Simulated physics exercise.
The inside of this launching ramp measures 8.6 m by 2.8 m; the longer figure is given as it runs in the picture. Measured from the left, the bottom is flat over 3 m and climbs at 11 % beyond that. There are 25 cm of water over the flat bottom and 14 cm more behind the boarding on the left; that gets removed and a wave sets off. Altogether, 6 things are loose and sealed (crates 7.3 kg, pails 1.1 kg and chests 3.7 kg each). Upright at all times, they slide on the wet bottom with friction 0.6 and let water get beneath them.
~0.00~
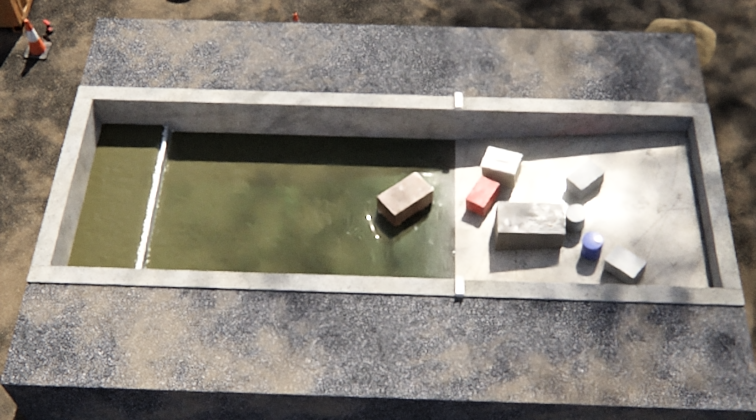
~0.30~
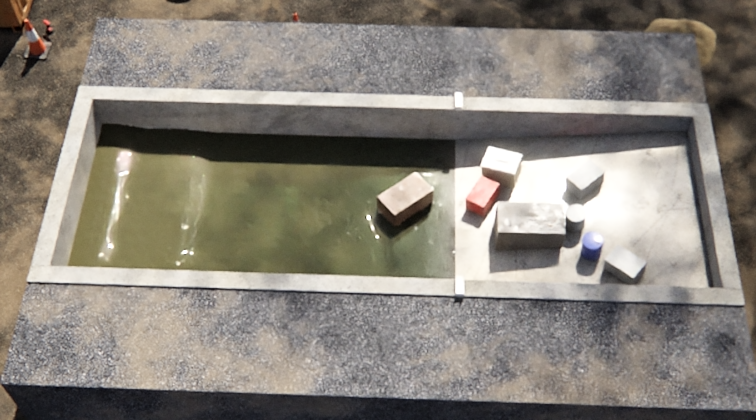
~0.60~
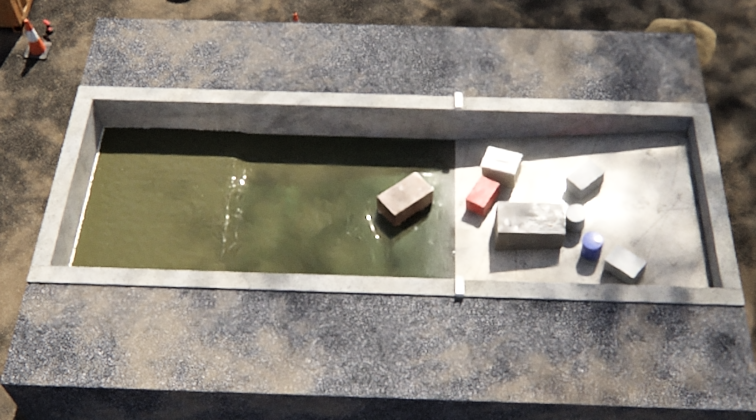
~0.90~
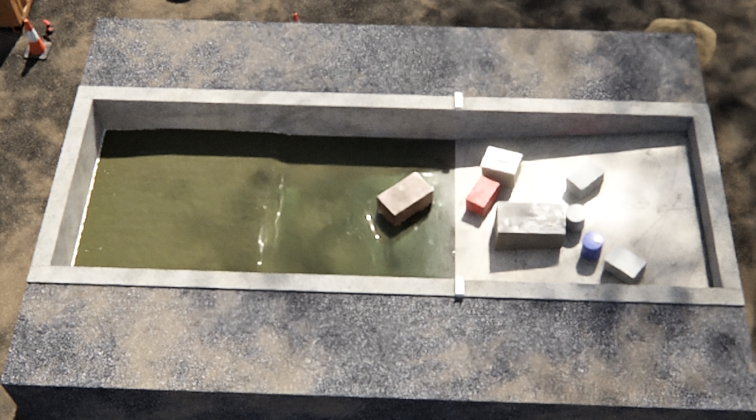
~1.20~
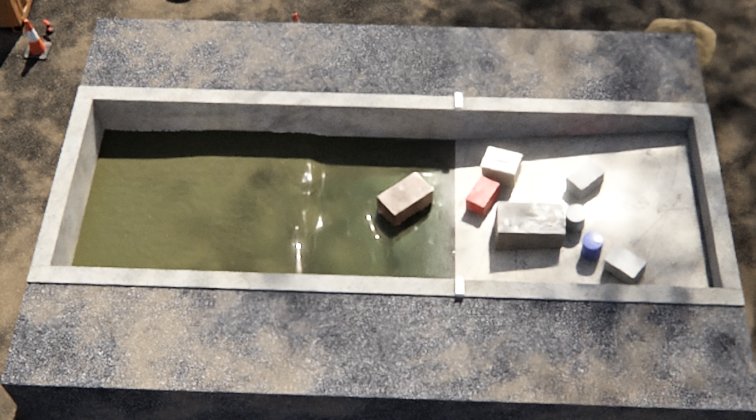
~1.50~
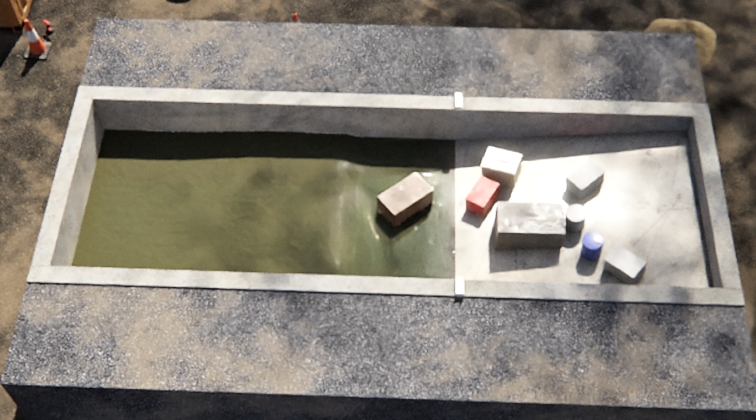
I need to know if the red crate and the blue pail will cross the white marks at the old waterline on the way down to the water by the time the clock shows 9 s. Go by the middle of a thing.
My prediction: Red crate: Not beyond; blue pail: Not beyond.
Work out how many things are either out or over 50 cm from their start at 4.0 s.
By my tally, 0.
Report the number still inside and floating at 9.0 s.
At that instant the tally stands at 1.
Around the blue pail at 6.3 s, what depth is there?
Roughly 0 cm at that moment.
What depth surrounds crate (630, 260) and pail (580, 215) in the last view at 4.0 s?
Roughly 0 and 0 cm.
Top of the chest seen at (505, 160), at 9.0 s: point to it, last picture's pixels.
(368, 141) or so.
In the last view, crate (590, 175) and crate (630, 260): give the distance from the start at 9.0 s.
Respectively 0 and 0 cm.
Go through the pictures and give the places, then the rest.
The first frame shows the red crate at (484, 191) rests on the ground; the blue pail at (595, 240), on the bottom; water covers 14.3 m2; 0 of 6 have shifted.
The second frame shows the red crate at (484, 191) rests on the ground; the blue pail at (595, 240) rests on the ground; water covers 14.3 m2; 0 of 6 have shifted.
The third frame shows the red crate at (484, 191) rests on the ground; the blue pail at (595, 240) rests on the ground; water covers 14.3 m2; 0 of 6 have shifted.
The fourth frame shows the red crate at (484, 191) rests on the ground; the blue pail at (595, 240), on the bottom; water covers 14.3 m2; 0 of 6 have shifted.
The fifth frame shows the red crate at (484, 191) rests on the ground; the blue pail at (595, 240), on the bottom; water covers 14.3 m2; 0 of 6 have shifted.
The sixth frame shows the red crate at (484, 191) rests on the ground; the blue pail at (595, 240) rests on the ground; water covers 14.3 m2; 0 of 6 have shifted.
After 2.1 s the red crate is near (484, 191), 0.0 m from its start, aground; the blue pail is near (595, 240), 0.0 m from its start, aground; 0 of 6 are over the mark; 0 afloat.
After 4.0 s the red crate is near (505, 191), 0.3 m from its start, aground; the blue pail is near (595, 240), 0.0 m from its start, aground; 0 of 6 are over the mark; 1 afloat.
After 6.3 s the red crate is near (505, 191), 0.3 m from its start, aground; the blue pail is near (595, 240), 0.0 m from its start, aground; 1 of 6 are over the mark; 1 afloat.
After 9.0 s the red crate is near (505, 191), 0.3 m from its start, aground; the blue pail is near (595, 240), 0.0 m from its start, aground; 1 of 6 are over the mark; 1 afloat.
